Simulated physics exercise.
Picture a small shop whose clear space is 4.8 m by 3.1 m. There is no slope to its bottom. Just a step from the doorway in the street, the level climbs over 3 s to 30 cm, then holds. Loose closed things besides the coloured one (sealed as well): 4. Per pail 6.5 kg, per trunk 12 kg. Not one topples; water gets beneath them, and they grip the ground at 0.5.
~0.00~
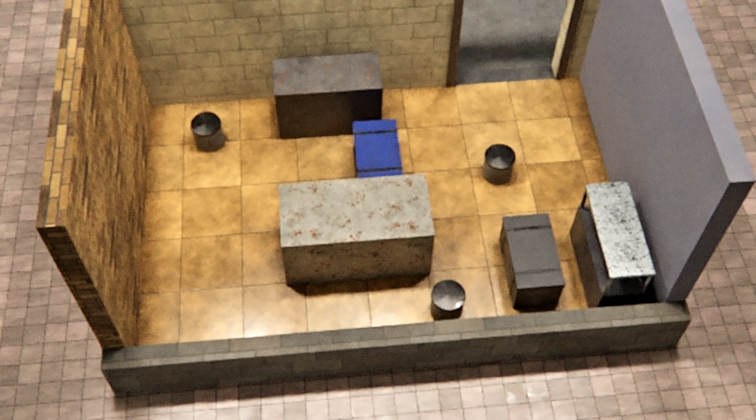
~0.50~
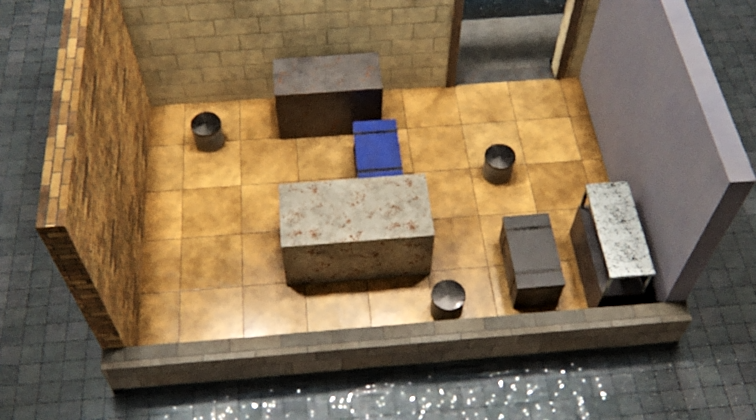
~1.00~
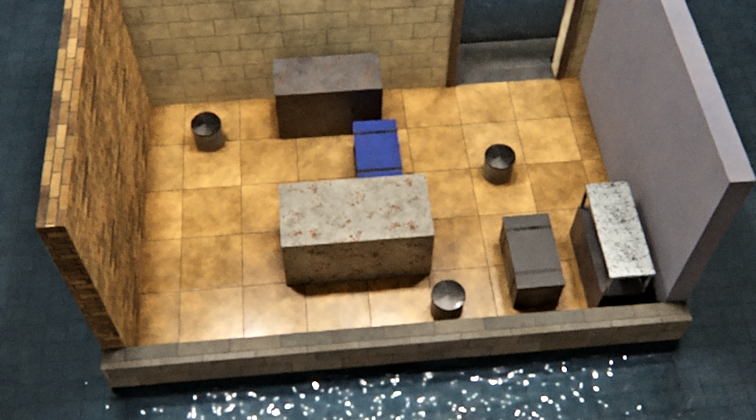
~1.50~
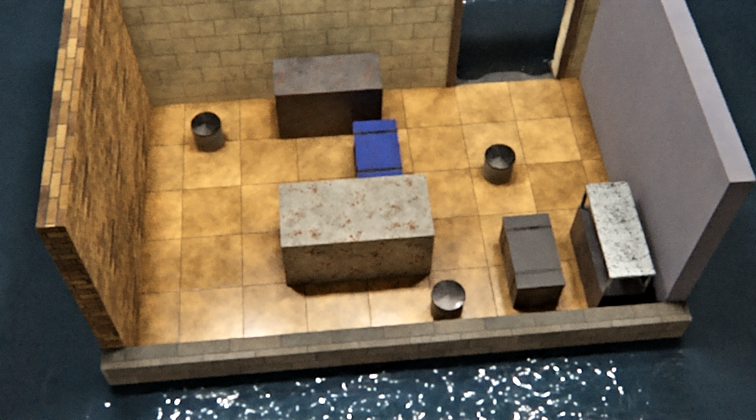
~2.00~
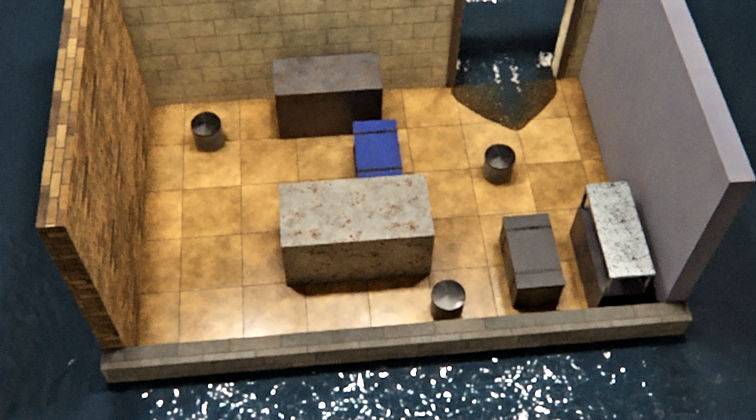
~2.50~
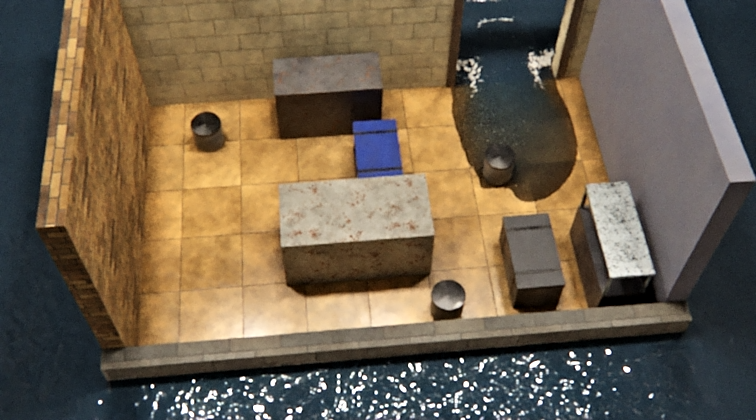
Dark water replaces the pale paving around a small, roofless shop with a tan tiled floor, seen from a fixed viewpoint high above its low front wall. A blue trunk sits between two large blocks near the middle, with three dark pails spread around and a grey trunk and speckled-topped unit at right. Water enters through the back doorway and spreads forward around the right-hand pail, while the objects stay put.
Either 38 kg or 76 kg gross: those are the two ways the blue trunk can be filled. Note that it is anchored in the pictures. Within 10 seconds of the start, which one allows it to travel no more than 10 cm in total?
I foresee success with the heavier mass only.
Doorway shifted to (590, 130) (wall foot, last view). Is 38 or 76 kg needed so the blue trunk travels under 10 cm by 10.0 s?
That way, neither mass suffices.
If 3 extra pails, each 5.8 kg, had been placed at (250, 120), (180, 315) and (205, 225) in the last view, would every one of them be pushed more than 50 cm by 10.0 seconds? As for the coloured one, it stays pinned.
In that order: Short of it, more, past it.
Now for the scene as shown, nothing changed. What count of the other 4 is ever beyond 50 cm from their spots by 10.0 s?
4.
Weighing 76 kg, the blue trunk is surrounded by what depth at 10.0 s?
11 cm, roughly.
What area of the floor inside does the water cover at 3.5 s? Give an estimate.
Around 5.0 m2 of it.
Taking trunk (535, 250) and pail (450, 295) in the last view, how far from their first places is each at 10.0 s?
Net displacement, in order: 80 cm; 300 cm.
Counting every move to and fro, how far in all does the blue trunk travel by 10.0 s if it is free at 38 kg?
About 120 cm altogether.
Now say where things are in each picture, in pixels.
The first frame shows the blue trunk at (378, 151), on the bottom; 0.0 m2 under water; 0 of 5 have shifted.
The second frame shows the blue trunk at (378, 151), on the bottom; 0.0 m2 under water; 0 of 5 have shifted.
The third frame shows the blue trunk at (378, 151), on the bottom; 0.0 m2 under water; 0 of 5 have shifted.
The fourth frame shows the blue trunk at (378, 151), on the bottom; water covers 0.0 m2; 0 of 5 have shifted.
The fifth frame shows the blue trunk at (378, 151) rests on the ground; water covers 0.5 m2; 0 of 5 have shifted.
The sixth frame shows the blue trunk at (378, 151) rests on the ground; 1.6 m2 under water; 0 of 5 have shifted.
After 3.5 s the blue trunk would be 0 cm from its start with 38 kg and 0 cm from its start with 76 kg; 2 cm of water round it then.
After 4.5 s the blue trunk would be 0 cm from its start with 38 kg and 0 cm from its start with 76 kg; 5 cm of water round it then.
After 7.0 s the blue trunk would be 9 cm from its start with 38 kg and 0 cm from its start with 76 kg; 8 cm of water round it then.
After 10.0 s the blue trunk would be 110 cm from its start with 38 kg and 0 cm from its start with 76 kg; 11 cm of water round it then.
